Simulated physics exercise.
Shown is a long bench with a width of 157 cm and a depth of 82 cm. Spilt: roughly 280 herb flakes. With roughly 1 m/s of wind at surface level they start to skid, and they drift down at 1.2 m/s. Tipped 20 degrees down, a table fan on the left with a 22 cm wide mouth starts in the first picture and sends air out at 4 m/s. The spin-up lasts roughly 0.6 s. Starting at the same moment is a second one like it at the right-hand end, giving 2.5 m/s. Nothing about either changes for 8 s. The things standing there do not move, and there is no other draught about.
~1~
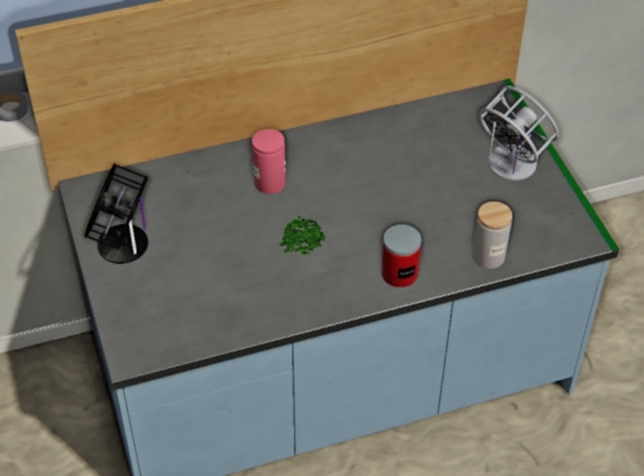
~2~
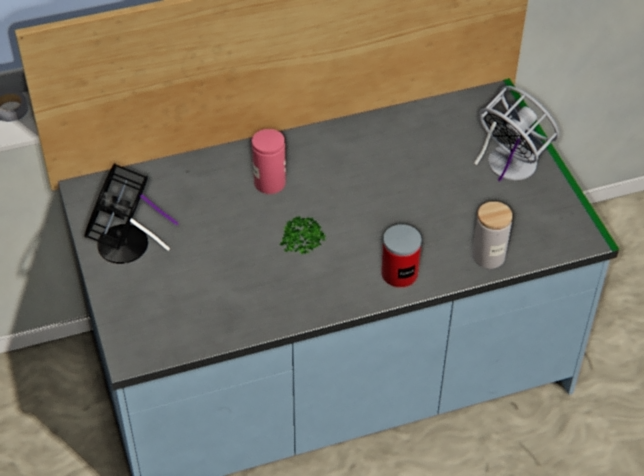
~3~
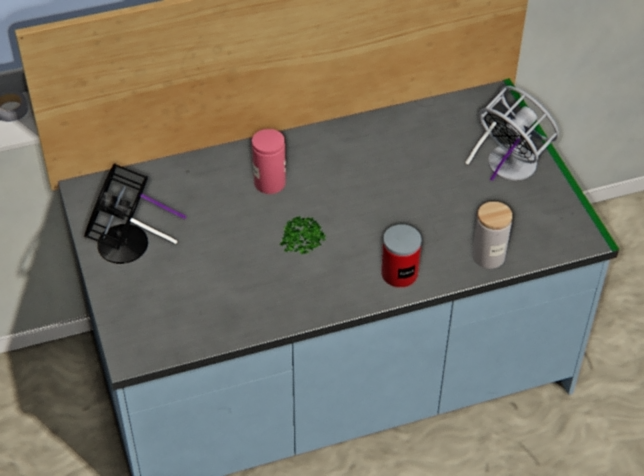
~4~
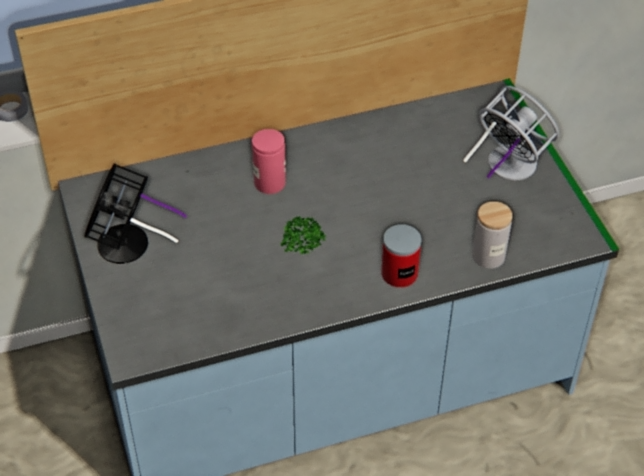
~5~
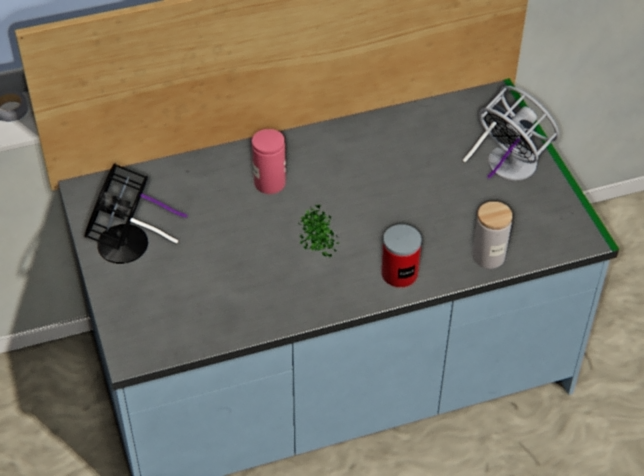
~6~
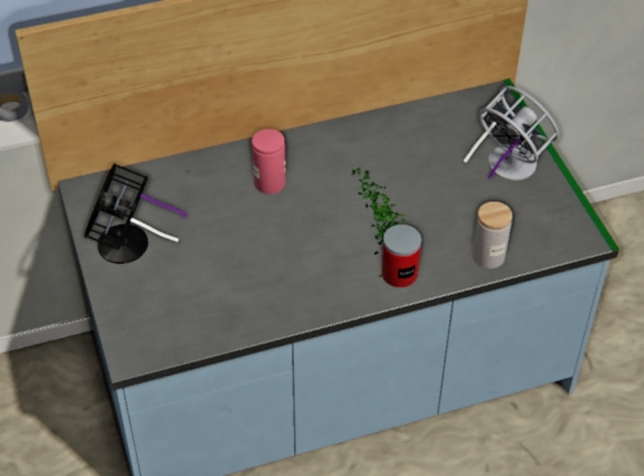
Grey bench with two small fans and three jars, a pile of green herb flakes lying still, then scattering and drifting right.
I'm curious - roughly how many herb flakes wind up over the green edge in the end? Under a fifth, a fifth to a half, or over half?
Roughly under a fifth.
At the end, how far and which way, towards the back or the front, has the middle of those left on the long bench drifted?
Rearward, some 45 cm.
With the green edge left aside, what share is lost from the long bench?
I would say close to 30 %.
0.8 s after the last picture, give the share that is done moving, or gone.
That works out to some 20 %.
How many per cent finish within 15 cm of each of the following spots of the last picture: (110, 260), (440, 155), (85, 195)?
In turn about 0 %, 0 %, 15 %.
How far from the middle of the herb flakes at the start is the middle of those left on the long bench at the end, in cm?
The middle ends up about 60 cm from the start.
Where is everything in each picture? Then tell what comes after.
The middle of the herb flakes is near (302, 236), none has stirred yet, the mouth of the table fan is at (116, 207) and that of the second one at (519, 125), in the first frame.
The middle of the herb flakes is near (302, 233), none has stirred yet and the green edge is centred on (561, 159), in the second frame.
The middle of the herb flakes is near (302, 233), none has stirred yet, the top of a jar is at (268, 140) and the top of a jar is at (402, 238), in the third frame.
The middle of the herb flakes is near (302, 233) and none has stirred yet, in the fourth frame.
The middle of the herb flakes is near (318, 233), the farthest in sight from the table fan is at (338, 244) and about 80 % have left their places, in the fifth frame.
The middle of the herb flakes is near (380, 214), the farthest in sight from the table fan is at (402, 216) and all have left their places, in the sixth frame.
Then, 0.8 s after the last picture, 0 % are over the green edge; the middle of those left on the top is near (318, 122); 19 % are gone or lie where they will stay.
Then, 1.8 s after the last picture, 0 % are over the green edge; the middle of those left on the top is near (206, 148); 37 % are gone or lie where they will stay.
Then, 3.6 s after the last picture, 0 % are over the green edge; the middle of those left on the top is near (167, 156); 45 % are gone or lie where they will stay.
Then, 7.2 s after the last picture, at the end, 0 % are over the green edge; the middle of those left on the top is near (148, 161).
